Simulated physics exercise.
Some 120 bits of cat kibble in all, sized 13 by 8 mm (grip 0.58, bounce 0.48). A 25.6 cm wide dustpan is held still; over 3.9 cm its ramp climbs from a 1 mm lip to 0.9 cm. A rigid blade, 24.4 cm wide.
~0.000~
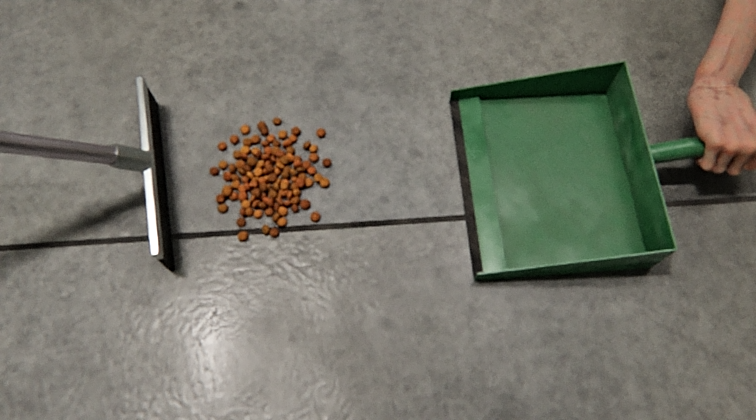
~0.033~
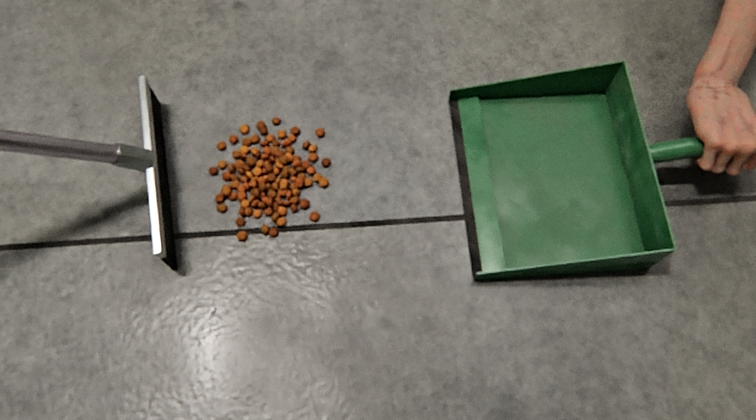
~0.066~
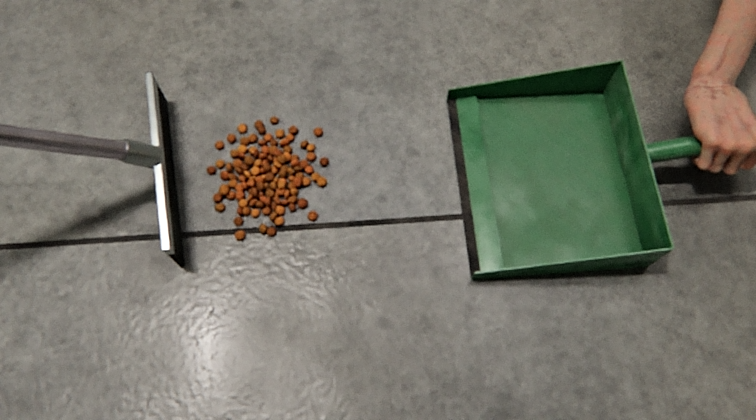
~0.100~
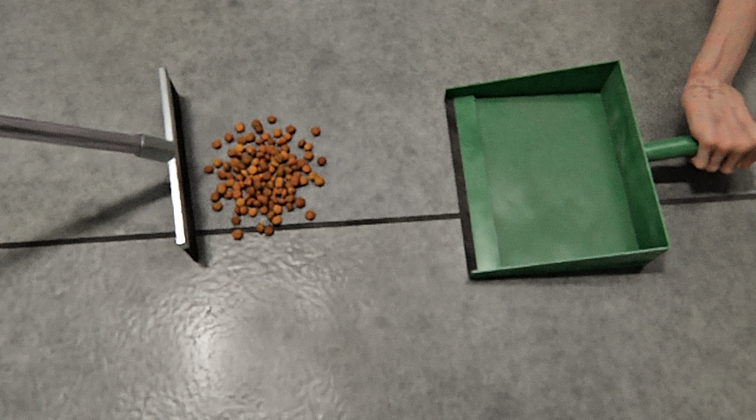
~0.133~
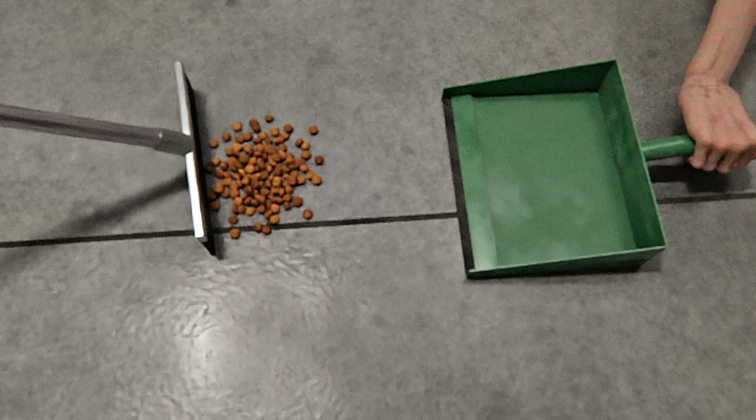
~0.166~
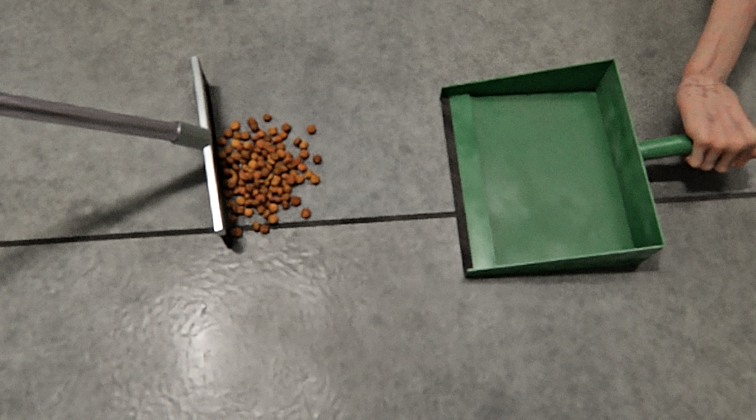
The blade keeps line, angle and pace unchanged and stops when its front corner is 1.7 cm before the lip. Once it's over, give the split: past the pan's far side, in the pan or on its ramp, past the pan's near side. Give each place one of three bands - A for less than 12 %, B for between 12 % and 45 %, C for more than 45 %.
At the end, far side: A respectable share; pan: A respectable share; near side: A meagre share.
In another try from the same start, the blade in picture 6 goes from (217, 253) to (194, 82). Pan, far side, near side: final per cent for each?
Pan 20; far 10; near 0.
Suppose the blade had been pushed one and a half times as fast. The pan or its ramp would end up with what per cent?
Near 40 %.
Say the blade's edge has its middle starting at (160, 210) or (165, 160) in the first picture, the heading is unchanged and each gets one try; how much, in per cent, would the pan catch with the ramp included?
About 30 and 20 per cent.
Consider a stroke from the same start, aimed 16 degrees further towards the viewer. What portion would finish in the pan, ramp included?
It would be near 25 per cent.
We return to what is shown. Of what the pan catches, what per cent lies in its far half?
Something like 100 per cent of the catch.
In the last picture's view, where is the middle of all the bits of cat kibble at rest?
In the last view, approximately (441, 126).
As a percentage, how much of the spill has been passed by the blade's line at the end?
Some 10 percent of it.
Then, at 0.36 s, middle of the blade 17 cm from the lip; 0 % over the lip, far side 10 %, near side 0 %.
After 0.49 s, middle of the blade 7 cm from the lip; 0 % over the lip, far side 15 %, near side 0 %.
After 0.74 s, middle of the blade 3 cm from the lip; 30 % over the lip, far side 20 %, near side 0 %.
By 1.2 s all is still; far side 20 %, pan 30 %, near side 0 %, in front of the lip or behind the blade 50 %.
